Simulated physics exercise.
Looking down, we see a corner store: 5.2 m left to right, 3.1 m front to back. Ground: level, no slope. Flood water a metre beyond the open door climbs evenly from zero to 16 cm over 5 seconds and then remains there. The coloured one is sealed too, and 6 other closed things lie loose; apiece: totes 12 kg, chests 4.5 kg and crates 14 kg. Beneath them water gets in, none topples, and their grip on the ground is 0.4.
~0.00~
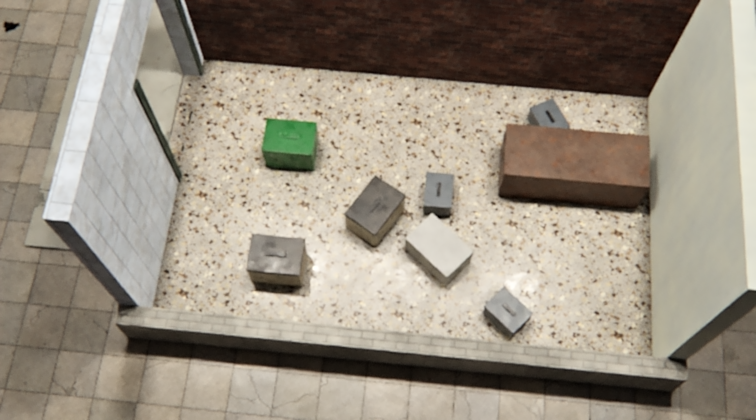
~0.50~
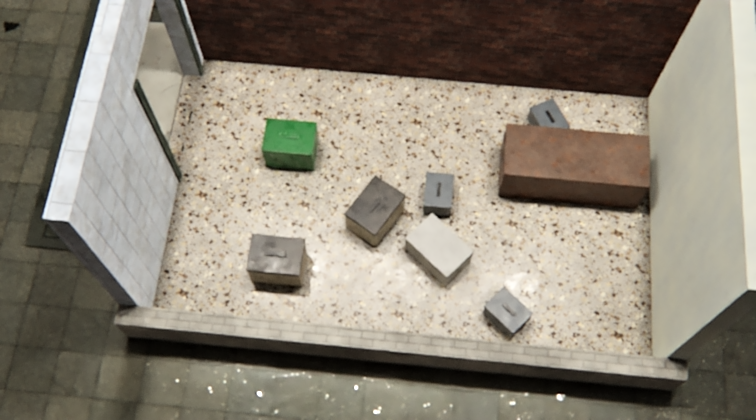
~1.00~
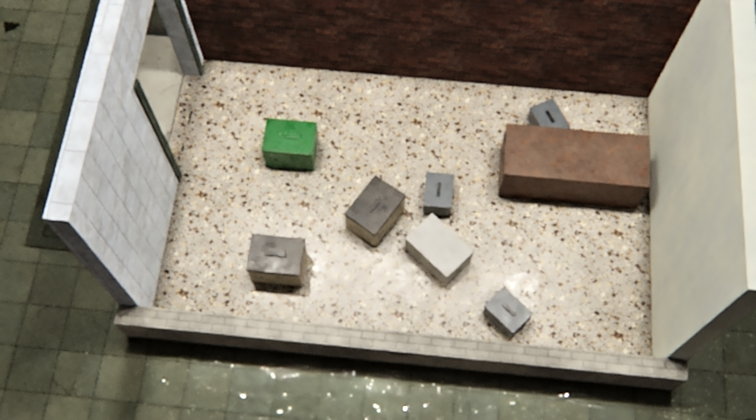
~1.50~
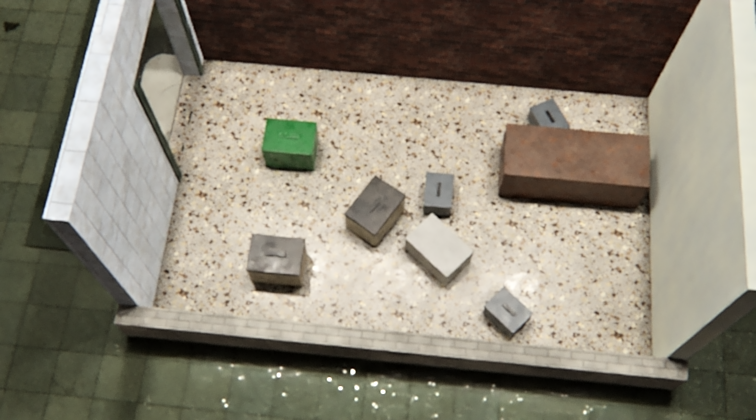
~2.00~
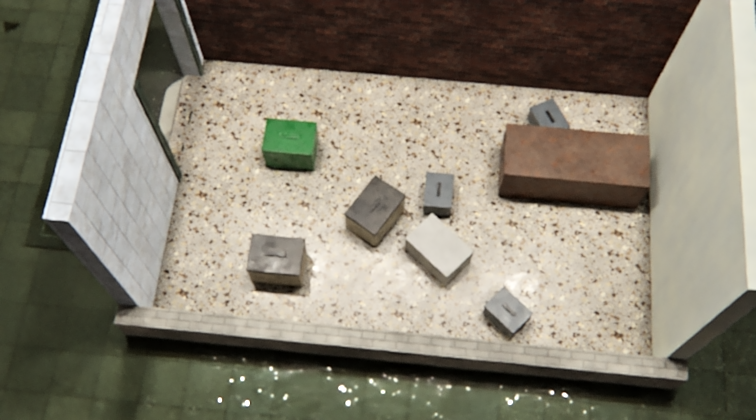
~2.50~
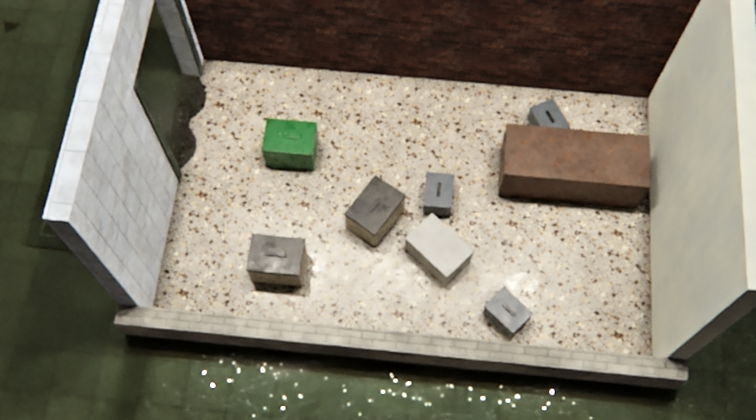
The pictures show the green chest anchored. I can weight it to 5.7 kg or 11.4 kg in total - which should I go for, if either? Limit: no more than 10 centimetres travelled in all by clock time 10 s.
Neither will work.
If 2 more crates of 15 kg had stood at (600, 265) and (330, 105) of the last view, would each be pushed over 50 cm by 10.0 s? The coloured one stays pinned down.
Result, in order - falls shy; exceeds it.
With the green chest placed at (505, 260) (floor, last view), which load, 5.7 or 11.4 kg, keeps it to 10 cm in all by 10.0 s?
Result: Heavy passes, light fails.
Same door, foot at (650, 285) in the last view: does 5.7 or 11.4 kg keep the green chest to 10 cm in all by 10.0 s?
Answer: Only the upper mass works.
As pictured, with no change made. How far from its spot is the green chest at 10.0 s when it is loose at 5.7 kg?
I'd put it at roughly 200 cm.
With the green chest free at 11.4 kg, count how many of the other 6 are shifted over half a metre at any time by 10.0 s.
2 of them.
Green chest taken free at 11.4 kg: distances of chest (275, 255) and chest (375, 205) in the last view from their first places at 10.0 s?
60 cm, 60 cm.
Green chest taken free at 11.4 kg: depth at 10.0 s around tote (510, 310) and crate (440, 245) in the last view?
Depth approx. 5 cm / 6 cm.
After 3.5 s the green chest would be 0 cm from its start with 5.7 kg and 0 cm from its start with 11.4 kg; 1 cm of water round it then.
After 4.5 s the green chest would be 22 cm from its start with 5.7 kg and 1 cm from its start with 11.4 kg; 3 cm of water round it then.
After 7.0 s the green chest would be 127 cm from its start with 5.7 kg and 75 cm from its start with 11.4 kg; 3 cm of water round it then.
After 10.0 s the green chest would be 210 cm from its start with 5.7 kg and 142 cm from its start with 11.4 kg; 6 cm of water round it then.
